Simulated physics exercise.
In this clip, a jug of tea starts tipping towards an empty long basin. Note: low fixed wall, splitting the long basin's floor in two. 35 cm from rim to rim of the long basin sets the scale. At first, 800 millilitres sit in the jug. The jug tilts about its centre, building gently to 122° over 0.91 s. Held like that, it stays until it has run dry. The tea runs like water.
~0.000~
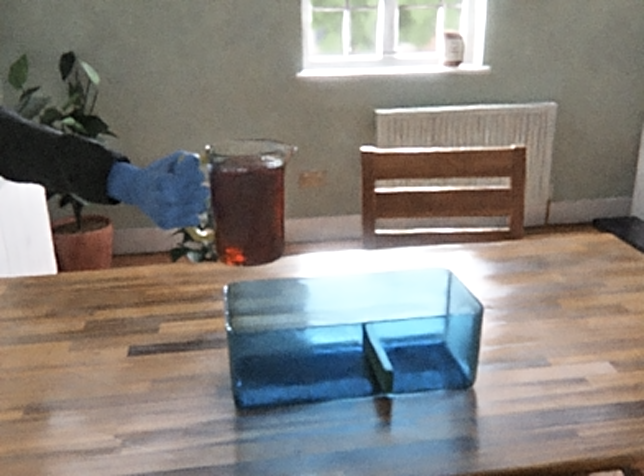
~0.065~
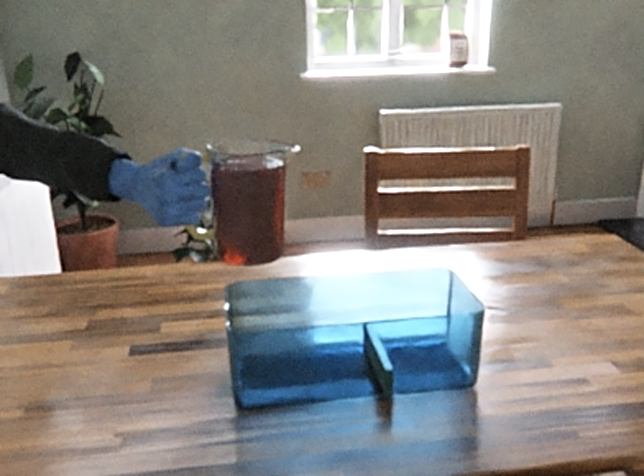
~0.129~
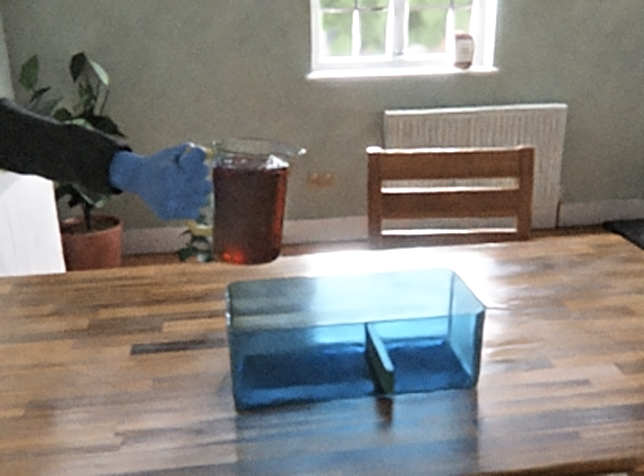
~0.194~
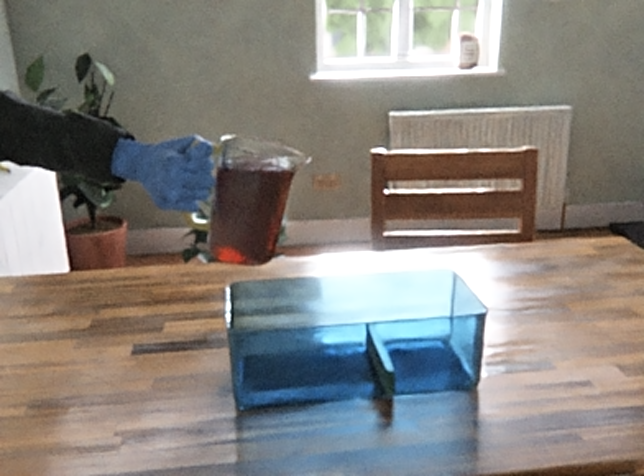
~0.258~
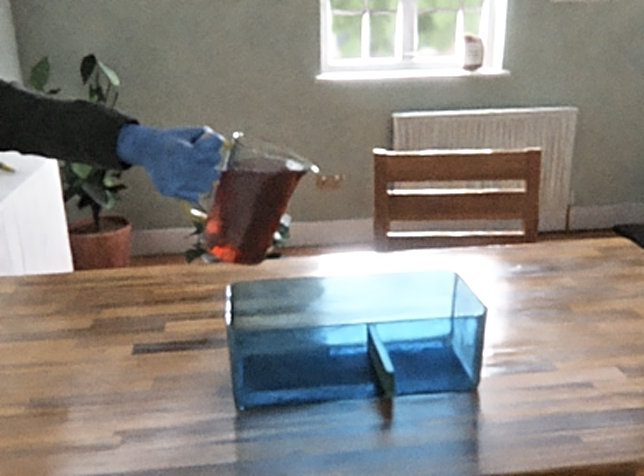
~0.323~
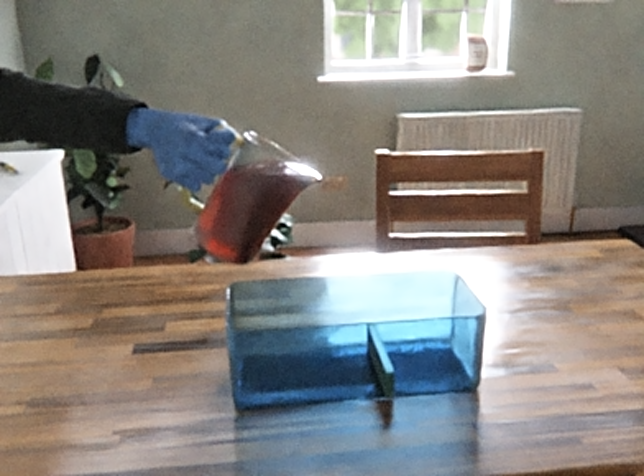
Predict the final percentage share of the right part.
Right part: About 12 %.
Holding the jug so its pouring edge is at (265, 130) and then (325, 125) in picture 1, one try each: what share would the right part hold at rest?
10 in a hundred, followed by 60 in a hundred.
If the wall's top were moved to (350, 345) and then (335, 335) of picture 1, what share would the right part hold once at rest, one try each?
Respectively 60 and 75 %.
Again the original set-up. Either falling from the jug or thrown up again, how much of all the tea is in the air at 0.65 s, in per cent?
At that moment, about 20 percent.
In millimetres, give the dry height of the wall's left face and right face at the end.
I'd say some 18 mm on the left and some 34 mm on the right.
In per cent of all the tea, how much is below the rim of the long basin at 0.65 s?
Around 18%.
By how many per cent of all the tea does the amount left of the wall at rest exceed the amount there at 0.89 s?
Around 12 per cent.
After 0.65 s the tilt is 99° and 62 per cent is still to pour, 12 is left of the wall and 5 right of it.
After 0.89 s the tilt is 122° and 9 per cent is still to pour, 70 is left of the wall and 7 right of it.
After 1.14 s the tilt is 122° and 0 per cent is still to pour, 83 is left of the wall and 11 right of it.
After 1.41 s the tilt is 122° and 0 per cent is still to pour, 82 is left of the wall and 12 right of it.
In the end 82 per cent lies left of the wall, 12 right of it and 6 outside.
